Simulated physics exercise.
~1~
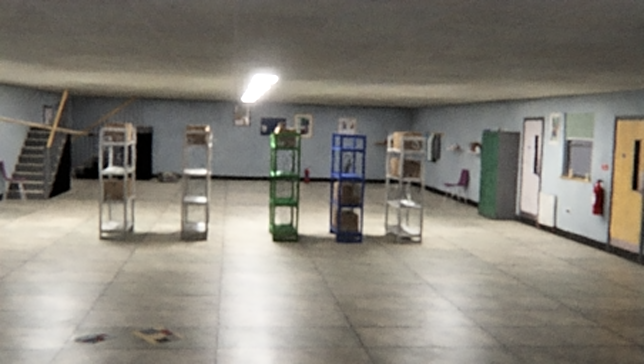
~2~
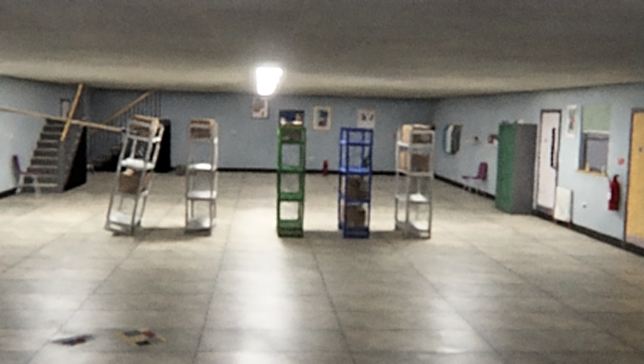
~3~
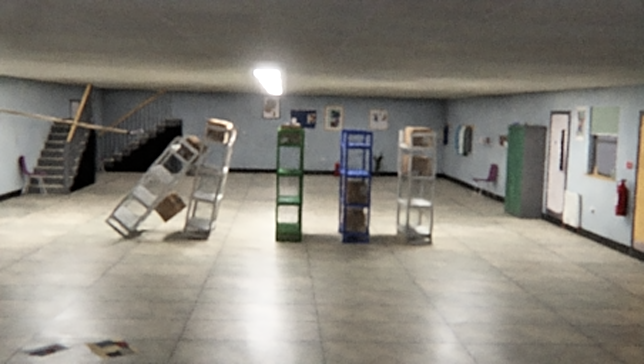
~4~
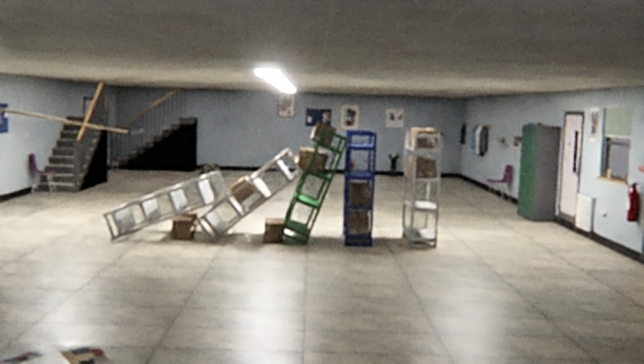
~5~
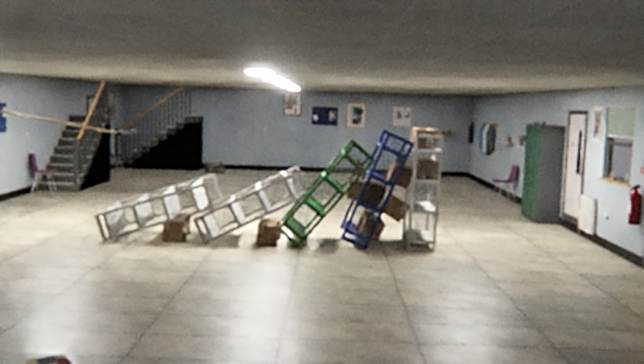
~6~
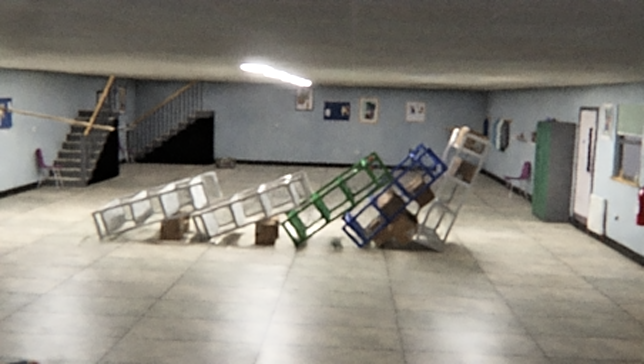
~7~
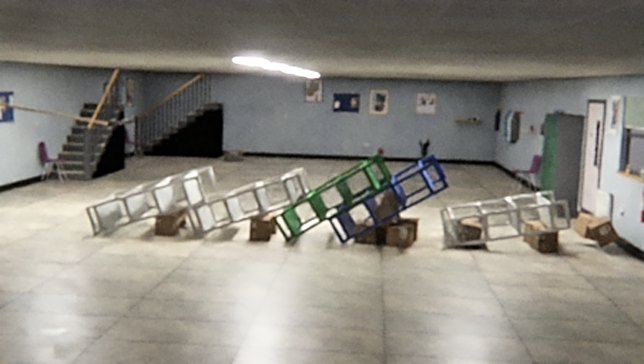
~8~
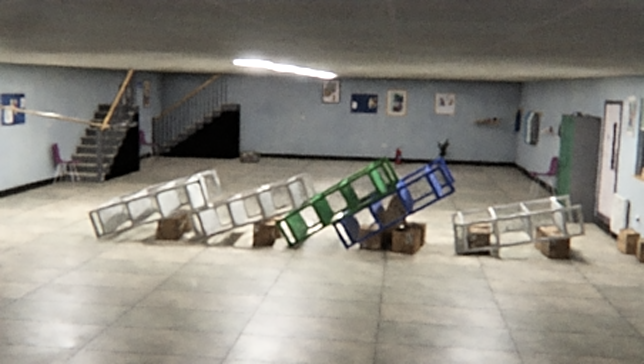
The clip shows five shelving units standing in a row in a large room with stairs at the left. The leftmost tips right and the others topple in turn, spilling boxes, until the green and blue units rest steeply tilted and the last lies nearly flat.
